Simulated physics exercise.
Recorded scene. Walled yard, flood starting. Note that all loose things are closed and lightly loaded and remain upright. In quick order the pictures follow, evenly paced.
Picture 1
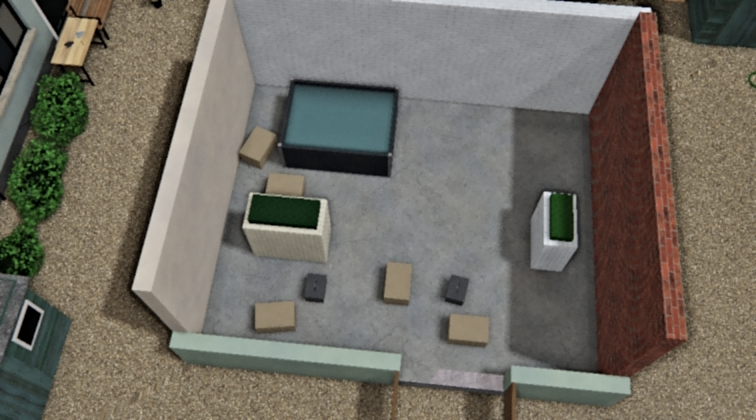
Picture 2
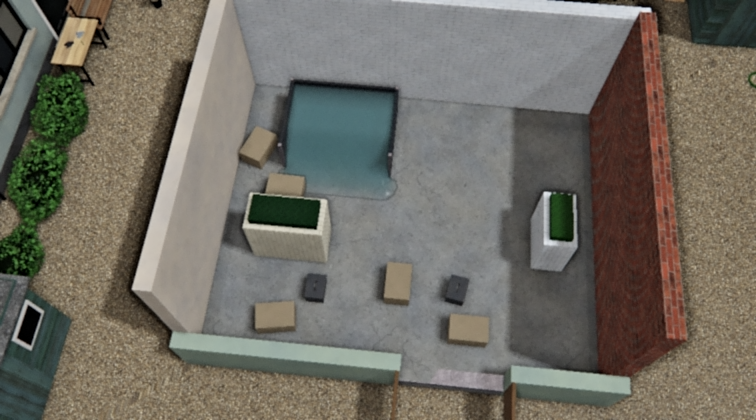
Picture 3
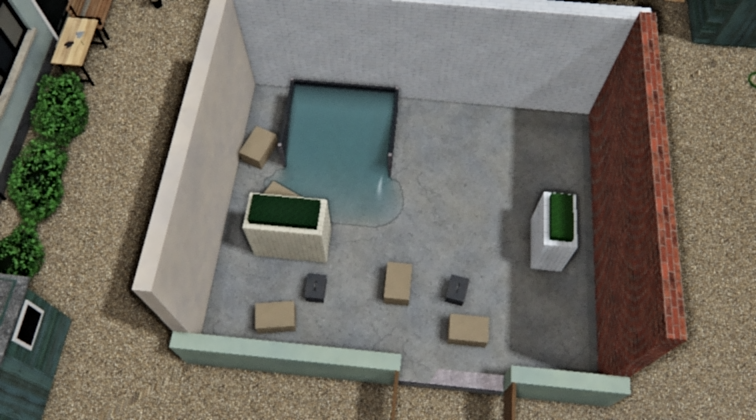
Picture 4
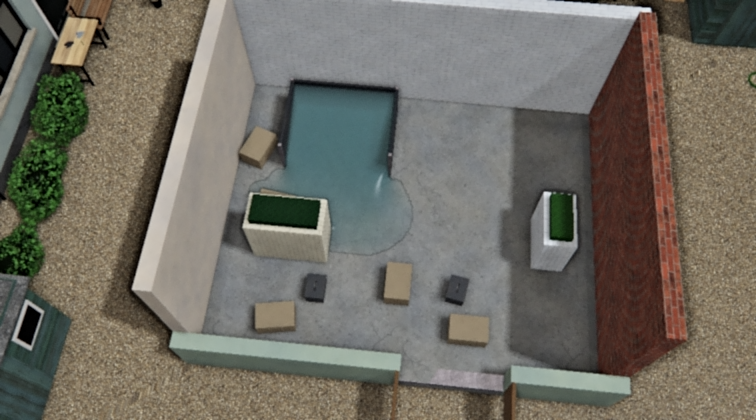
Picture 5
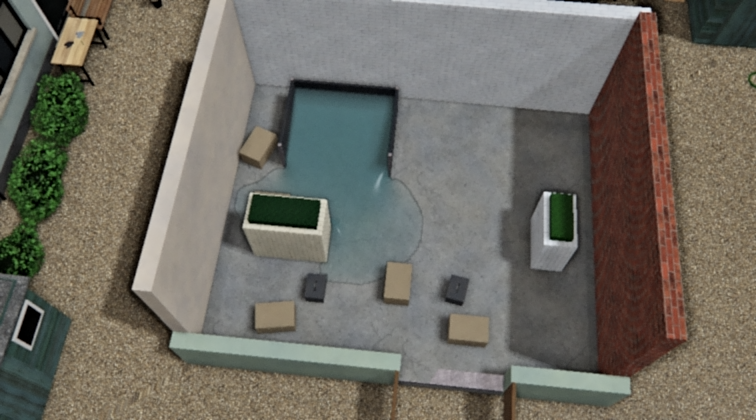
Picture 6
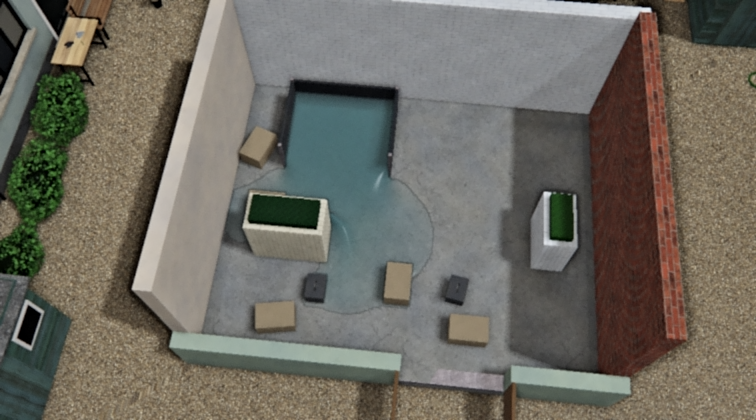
In a walled yard seen from above, a dark-sided tank of water stands near the back wall among scattered tan crates. Its front side opens and water spreads forward across the concrete in a rounded sheet, shifting one crate slightly behind the cream planter and surrounding the planter's base, while the other crates stay put.
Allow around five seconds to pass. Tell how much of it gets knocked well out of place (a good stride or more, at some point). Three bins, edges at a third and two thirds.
Bin: Two thirds or higher.
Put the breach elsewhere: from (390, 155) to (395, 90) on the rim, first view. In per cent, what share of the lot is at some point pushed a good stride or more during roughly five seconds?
Estimate: Roughly 30 per cent.
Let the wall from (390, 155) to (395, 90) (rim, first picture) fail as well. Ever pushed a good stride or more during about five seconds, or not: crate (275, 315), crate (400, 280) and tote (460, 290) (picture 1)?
Here is how they go, in order: Fails to go that far, fails to go that far, and dislodged that far.
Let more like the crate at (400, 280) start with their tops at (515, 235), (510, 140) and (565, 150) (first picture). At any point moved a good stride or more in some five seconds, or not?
Stays put, stays put, stays put.
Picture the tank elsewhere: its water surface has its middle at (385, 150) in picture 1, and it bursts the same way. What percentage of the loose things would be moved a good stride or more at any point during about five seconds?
Something like 100 in a hundred.
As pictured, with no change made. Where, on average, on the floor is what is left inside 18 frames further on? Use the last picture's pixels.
Mean floor position: Approx. (378, 262) px, last view.
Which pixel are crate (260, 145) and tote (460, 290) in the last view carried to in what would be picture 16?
The first top is close to (278, 111) and the second close to (510, 316).
A moment on, 1 of 7 are well off their spots; 1 afloat.
Next, 5 of 7 are well off their spots; 4 afloat.
Later, 5 of 7 are well off their spots; 6 afloat.
In the end, 7 of 7 are well off their spots, and 7 have been at some point; 6 afloat.
